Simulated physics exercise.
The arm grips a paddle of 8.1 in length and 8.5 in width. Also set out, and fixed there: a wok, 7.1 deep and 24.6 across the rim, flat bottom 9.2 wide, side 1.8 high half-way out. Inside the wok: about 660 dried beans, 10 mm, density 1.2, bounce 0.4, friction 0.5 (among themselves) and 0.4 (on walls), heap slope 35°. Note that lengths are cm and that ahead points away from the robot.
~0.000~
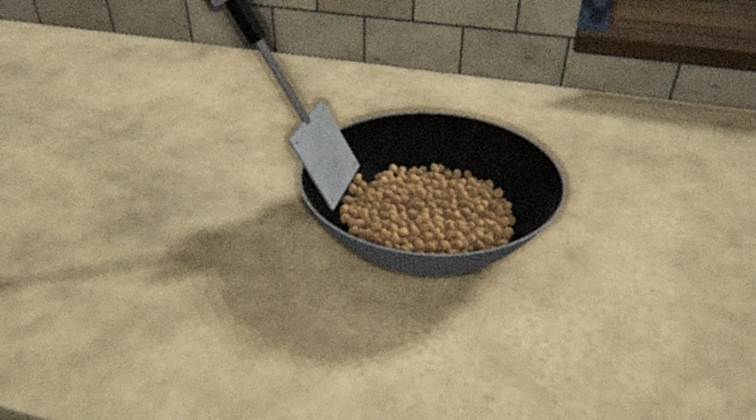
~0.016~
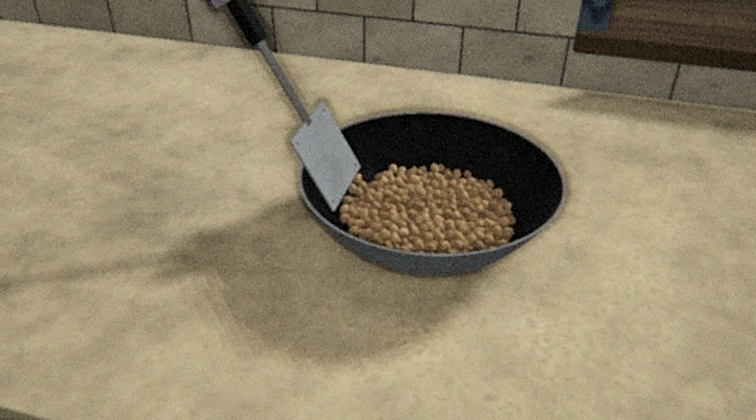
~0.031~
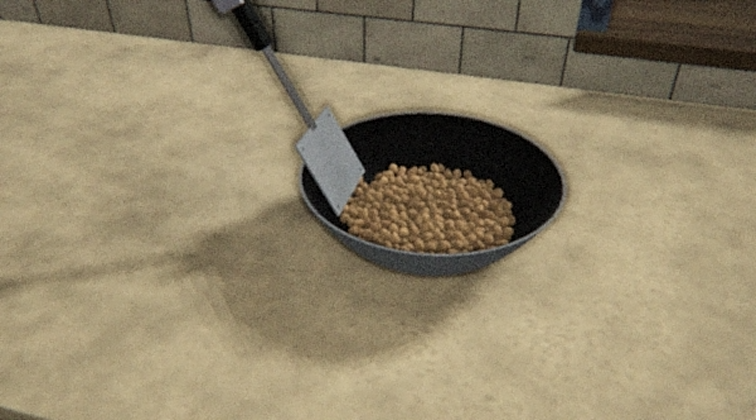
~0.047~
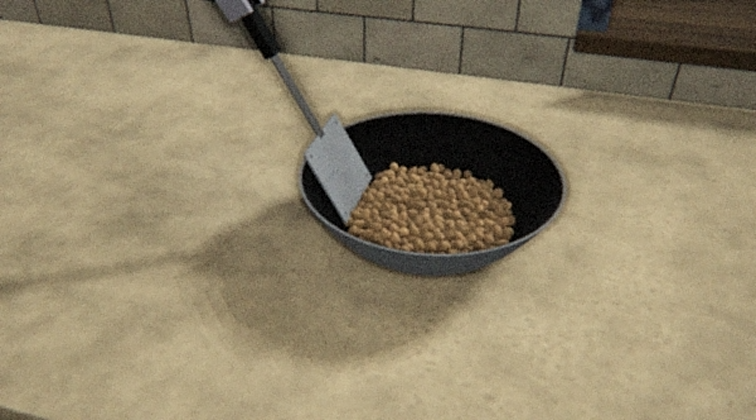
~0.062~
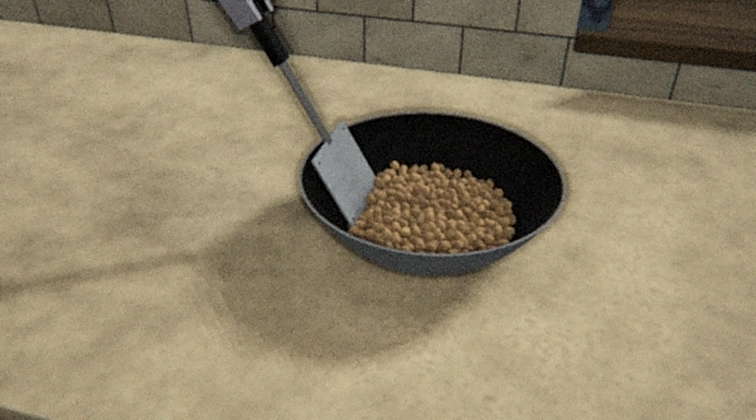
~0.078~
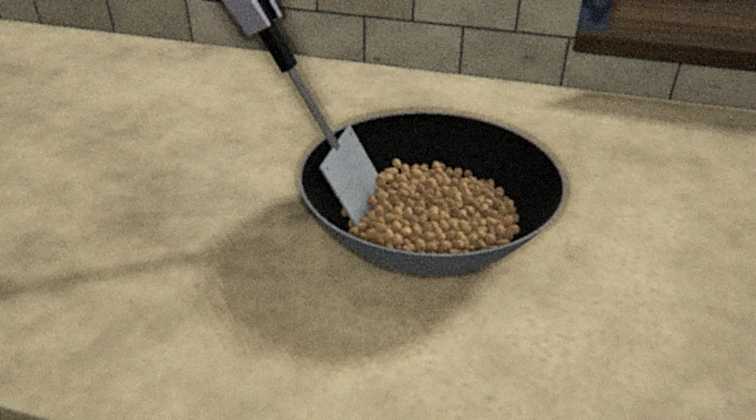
On a stone-like kitchen counter, a metal spatula lowers into a dark wok, pushing a heap of brown beans slightly right.
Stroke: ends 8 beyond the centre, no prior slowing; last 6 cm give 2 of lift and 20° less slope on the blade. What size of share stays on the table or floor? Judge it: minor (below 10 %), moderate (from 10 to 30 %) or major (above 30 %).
My judgement: Moderate.
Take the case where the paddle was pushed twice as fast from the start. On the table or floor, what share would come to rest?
About 45 %.
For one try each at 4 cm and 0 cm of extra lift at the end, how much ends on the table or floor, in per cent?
Result: Approx. 25 % and 15 %, one try each.
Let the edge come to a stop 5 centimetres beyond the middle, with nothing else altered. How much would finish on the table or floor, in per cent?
With that change, I'd expect about 0 per cent.
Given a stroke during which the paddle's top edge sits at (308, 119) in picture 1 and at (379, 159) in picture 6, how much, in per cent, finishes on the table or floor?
Some 50 percent ends up on the table or floor.
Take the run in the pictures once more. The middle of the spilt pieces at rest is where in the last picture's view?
(600, 251).
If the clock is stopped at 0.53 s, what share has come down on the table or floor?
Some 15 per cent of the load.
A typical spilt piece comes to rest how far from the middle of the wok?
Some 18 centimetres.
After 0.18 s, sloping 61°, highest piece 7 above the table; 660 in the wok.
After 0.28 s, sloping 53°, highest piece 9 above the table; 659 in the wok, 1 on the blade or in flight.
After 0.53 s, sloping 41°, highest piece 9 above the table; 532 in the wok, 109 on the table or floor, 19 on the blade or in flight.
After 1.58 s, sloping 41°, highest piece 8 above the table; 530 in the wok, 130 on the table or floor.
At rest, 530 in the wok, 130 on the table or floor. That is 20 % on the table or floor.
